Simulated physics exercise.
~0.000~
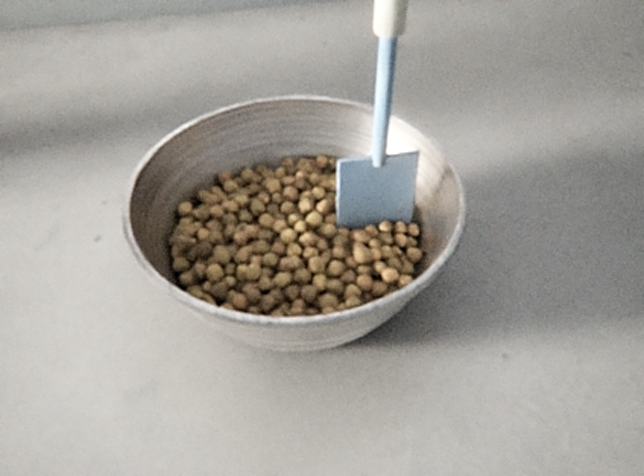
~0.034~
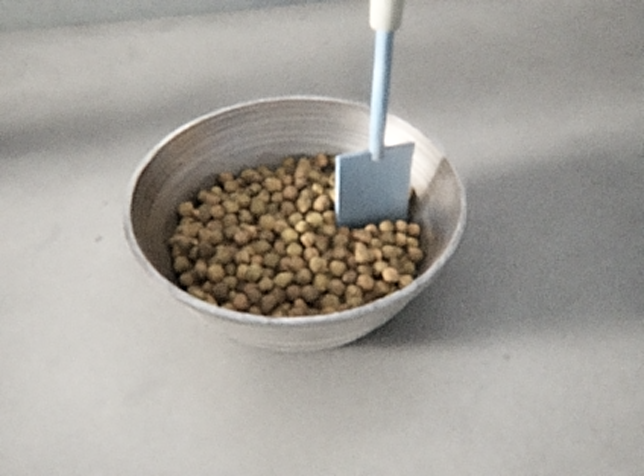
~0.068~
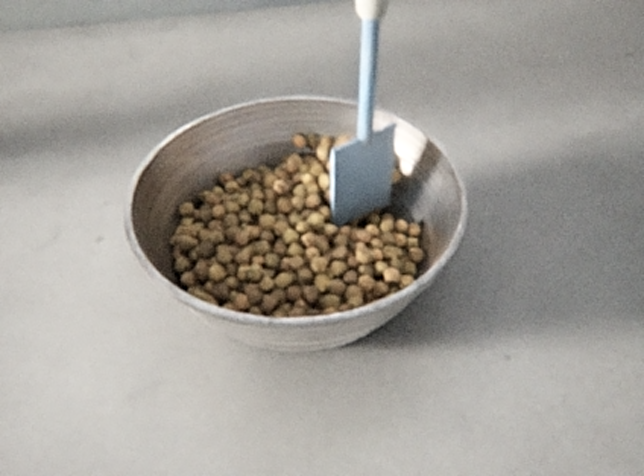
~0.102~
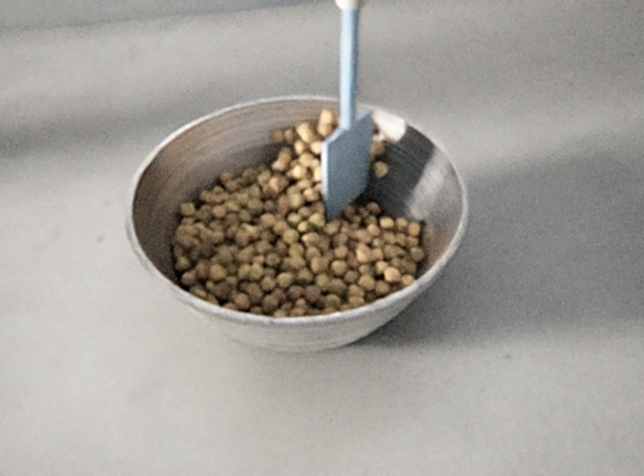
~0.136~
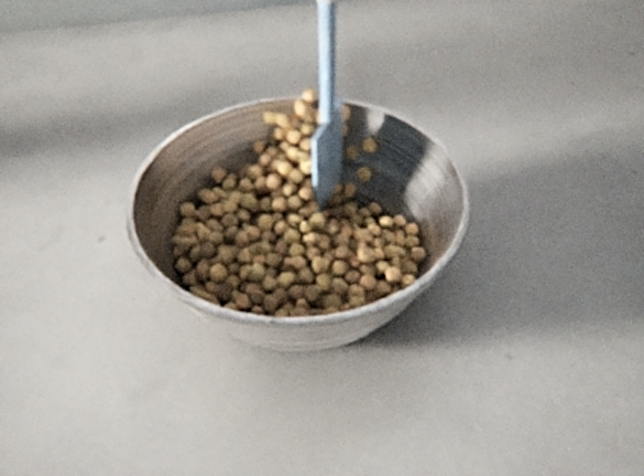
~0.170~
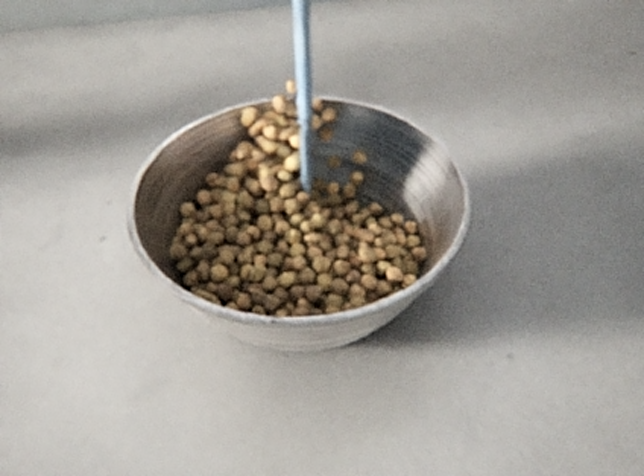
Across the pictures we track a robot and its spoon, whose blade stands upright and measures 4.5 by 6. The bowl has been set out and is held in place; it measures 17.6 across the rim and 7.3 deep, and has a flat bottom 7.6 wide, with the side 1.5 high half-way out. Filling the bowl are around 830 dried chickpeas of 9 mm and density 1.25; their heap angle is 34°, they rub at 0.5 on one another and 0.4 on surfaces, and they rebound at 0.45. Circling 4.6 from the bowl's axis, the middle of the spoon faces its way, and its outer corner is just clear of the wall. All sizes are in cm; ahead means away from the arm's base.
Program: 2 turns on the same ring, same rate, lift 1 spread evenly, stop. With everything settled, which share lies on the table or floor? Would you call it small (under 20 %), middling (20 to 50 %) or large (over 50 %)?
I would call it small.
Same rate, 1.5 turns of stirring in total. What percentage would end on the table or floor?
Roughly 10 per cent.
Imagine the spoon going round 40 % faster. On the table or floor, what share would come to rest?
I'd expect about 25 %.
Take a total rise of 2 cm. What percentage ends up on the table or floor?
Around 10 percent of it.
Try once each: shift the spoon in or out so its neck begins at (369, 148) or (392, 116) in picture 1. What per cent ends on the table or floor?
I'd put it at around 10 and 5 percent.
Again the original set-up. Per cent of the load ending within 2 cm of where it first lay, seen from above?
Roughly 35 per cent.
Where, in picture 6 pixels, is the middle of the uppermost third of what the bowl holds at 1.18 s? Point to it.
The centre is close to (274, 285).
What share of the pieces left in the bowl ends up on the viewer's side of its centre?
Roughly 45 percent of it.
After 0.67 s, 329° round, highest piece 9 above the table; 773 in the bowl, 42 on the table or floor, 12 in flight or on the tool.
After 1.18 s, 223° round, highest piece 8 above the table; 740 in the bowl, 83 on the table or floor, 4 in flight or on the tool.
After 1.63 s, 0° round, highest piece 7 above the table; 730 in the bowl, 97 on the table or floor.
After 2.33 s, 0° round, highest piece 7 above the table; 730 in the bowl, 97 on the table or floor.
At rest, 730 in the bowl, 97 on the table or floor. That is 12 % on the table or floor.
